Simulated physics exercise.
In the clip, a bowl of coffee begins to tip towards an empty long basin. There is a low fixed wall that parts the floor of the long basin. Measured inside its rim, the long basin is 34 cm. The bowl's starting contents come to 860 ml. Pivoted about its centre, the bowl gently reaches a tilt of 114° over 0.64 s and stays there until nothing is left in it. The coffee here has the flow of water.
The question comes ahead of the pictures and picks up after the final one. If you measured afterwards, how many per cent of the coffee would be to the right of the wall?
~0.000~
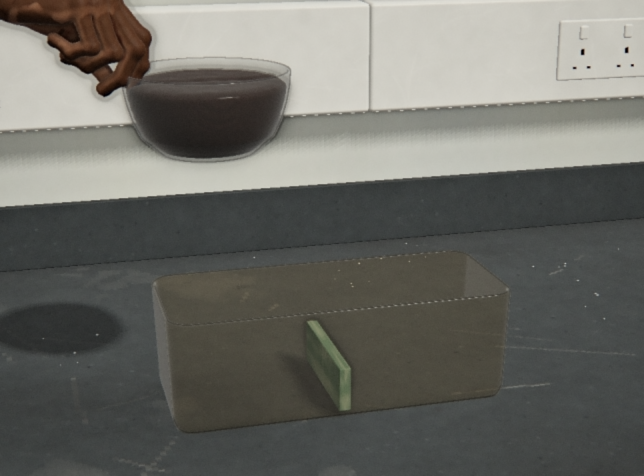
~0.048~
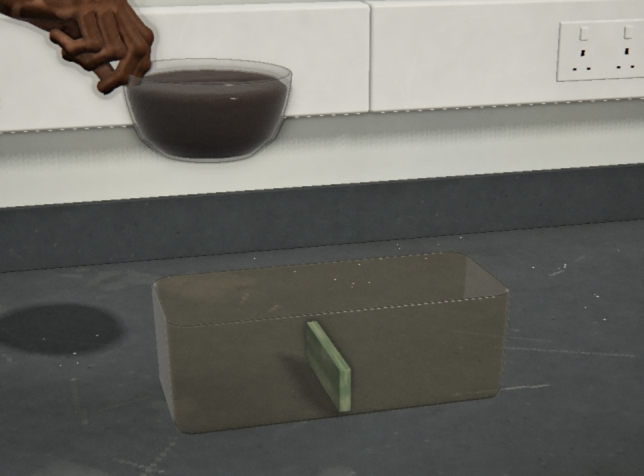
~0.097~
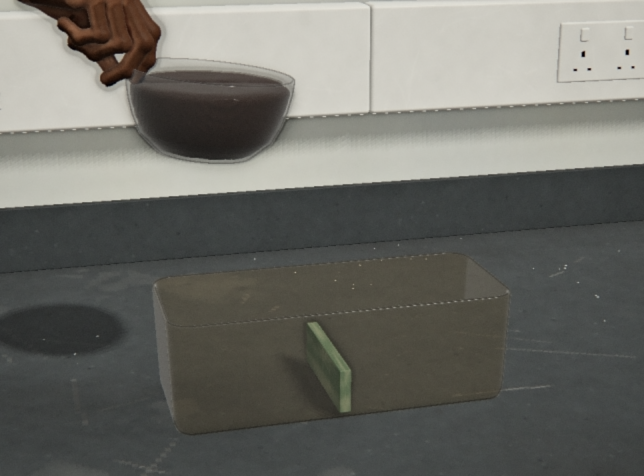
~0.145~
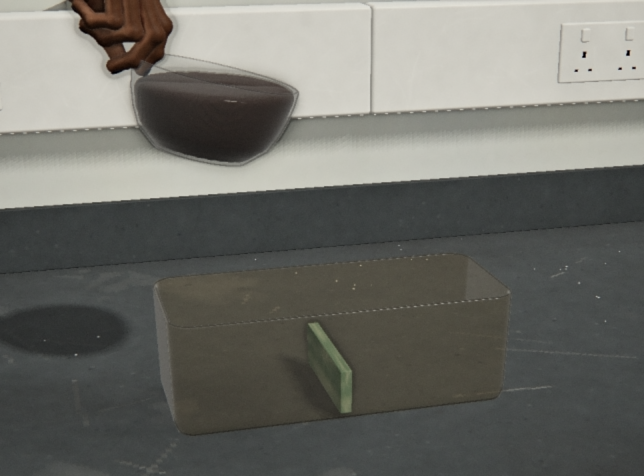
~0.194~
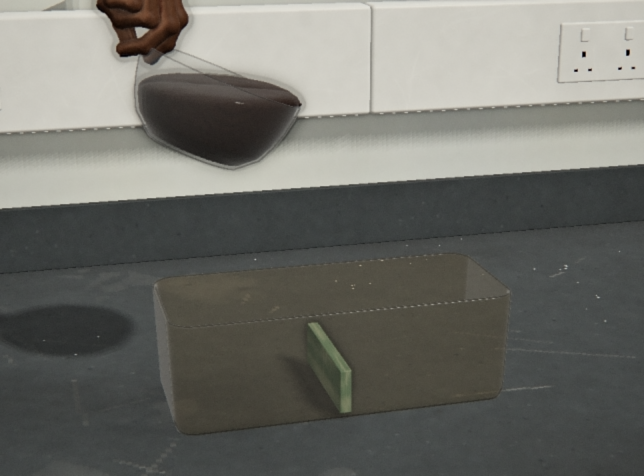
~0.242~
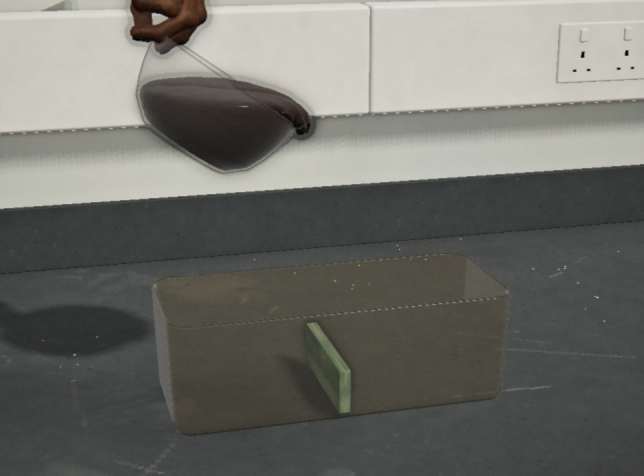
About 60 out of 100.
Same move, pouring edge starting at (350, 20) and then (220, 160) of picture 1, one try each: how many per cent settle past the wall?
Try 1: 75 %; try 2: 15 %.
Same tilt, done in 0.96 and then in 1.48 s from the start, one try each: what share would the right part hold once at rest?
Respectively about 75 and 75 percent.
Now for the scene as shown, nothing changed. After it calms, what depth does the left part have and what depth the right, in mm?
Around 14 mm deep on the left, around 24 mm deep on the right.
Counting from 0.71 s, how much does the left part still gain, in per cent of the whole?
I'd put it near 8 percent.
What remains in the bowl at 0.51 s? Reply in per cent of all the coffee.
Roughly 10 percent.
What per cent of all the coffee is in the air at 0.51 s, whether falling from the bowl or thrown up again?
52 %.
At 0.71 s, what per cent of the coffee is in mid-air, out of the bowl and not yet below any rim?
Roughly 12 %.
Then, 0.51 s in, the tilt is 103° and 11 per cent is still to pour, 1 is left of the wall and 37 right of it.
Then, 0.71 s in, the tilt is 114° and 0 per cent is still to pour, 29 is left of the wall and 58 right of it.
Then, 0.92 s in, the tilt is 114° and 0 per cent is still to pour, 35 is left of the wall and 61 right of it.
Then, 1.14 s in, the tilt is 114° and 0 per cent is still to pour, 36 is left of the wall and 60 right of it.
Finally, 37 per cent lies left of the wall, 60 right of it and 4 outside.
